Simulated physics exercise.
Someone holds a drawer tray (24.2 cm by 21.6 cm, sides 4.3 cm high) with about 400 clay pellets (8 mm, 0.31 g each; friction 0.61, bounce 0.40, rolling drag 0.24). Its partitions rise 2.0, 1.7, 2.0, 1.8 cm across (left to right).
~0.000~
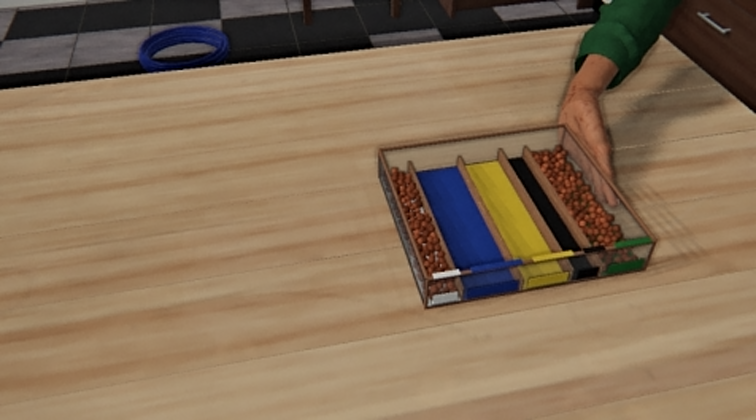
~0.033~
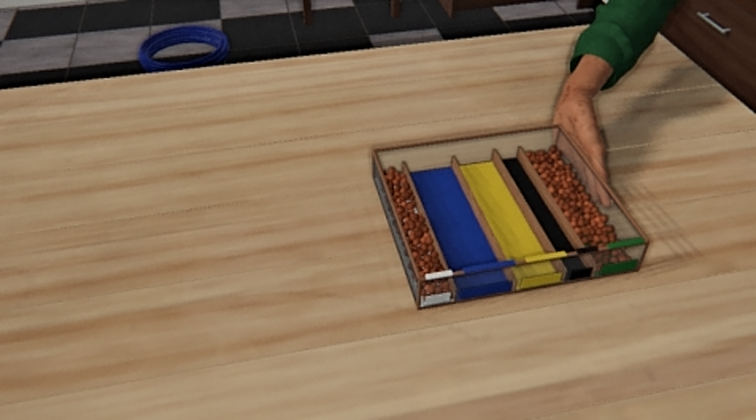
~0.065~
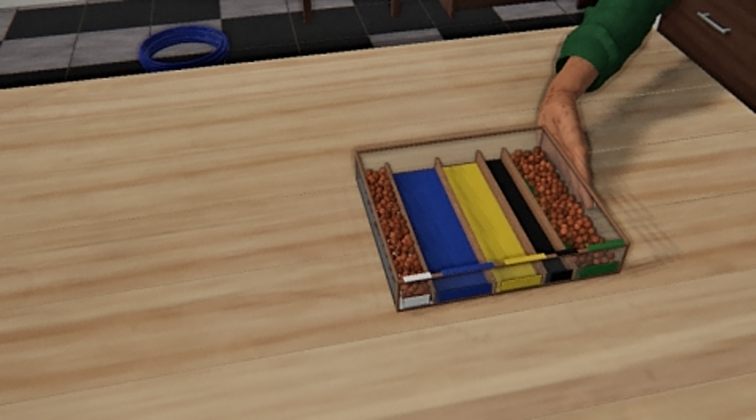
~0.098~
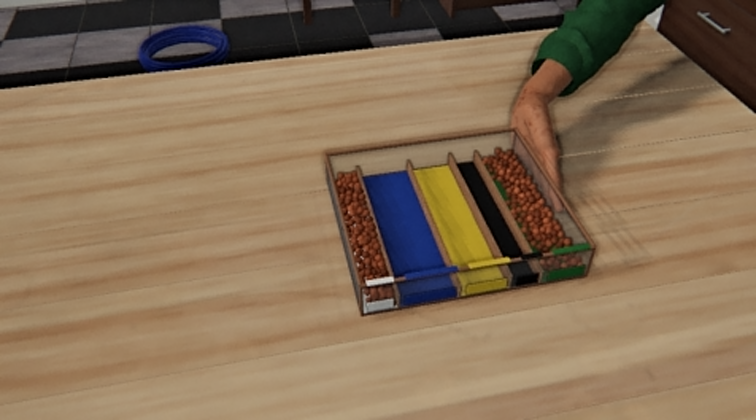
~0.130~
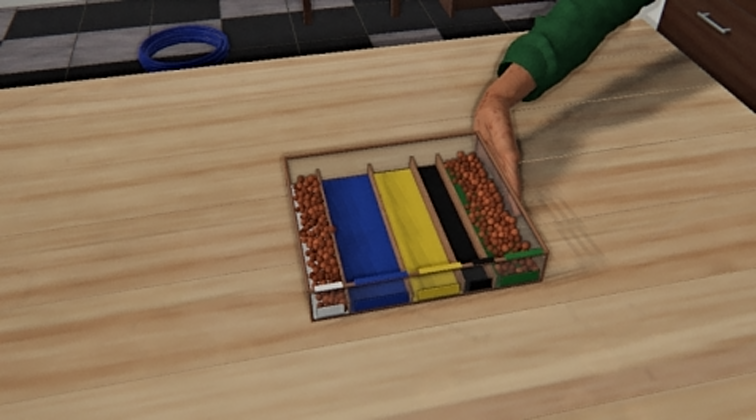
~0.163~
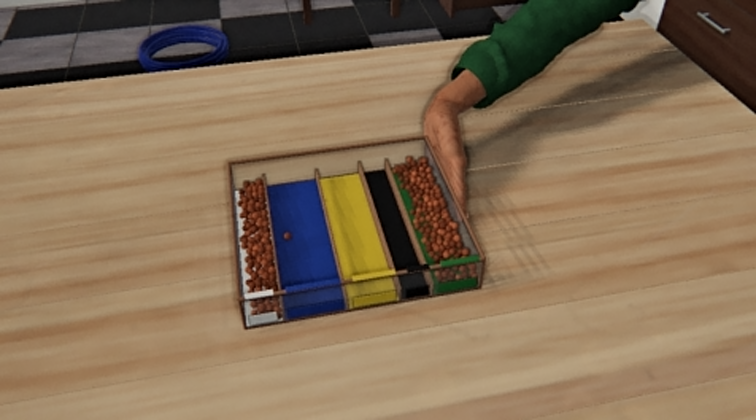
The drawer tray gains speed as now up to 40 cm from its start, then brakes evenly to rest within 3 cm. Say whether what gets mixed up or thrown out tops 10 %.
Strayed: Over.
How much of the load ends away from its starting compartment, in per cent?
Roughly 15 per cent.
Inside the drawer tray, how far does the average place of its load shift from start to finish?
About 0.5 cm.
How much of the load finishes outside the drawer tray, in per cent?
About 10 per cent.
After 0.24 s, tilt 0 degrees; white 50 %, green 50 %; 0 % away from where they began.
After 0.30 s, tilt 0 degrees; black 5 %, white 50 %, green 45 %, yellow 5 %; 5 % away from where they began.
After 0.36 s, tilt 0 degrees; white 45 %, green 40 %, blue 5 %, in the air 5 %; 15 % away from where they began.
After 0.41 s, tilt 0 degrees; white 45 %, green 40 %, blue 5 %, in the air 10 %; 15 % away from where they began.
In the end, at 1.2 s, white 45 %, green 40 %, outside 10 %, blue 5 %; 15 % away from where they began.
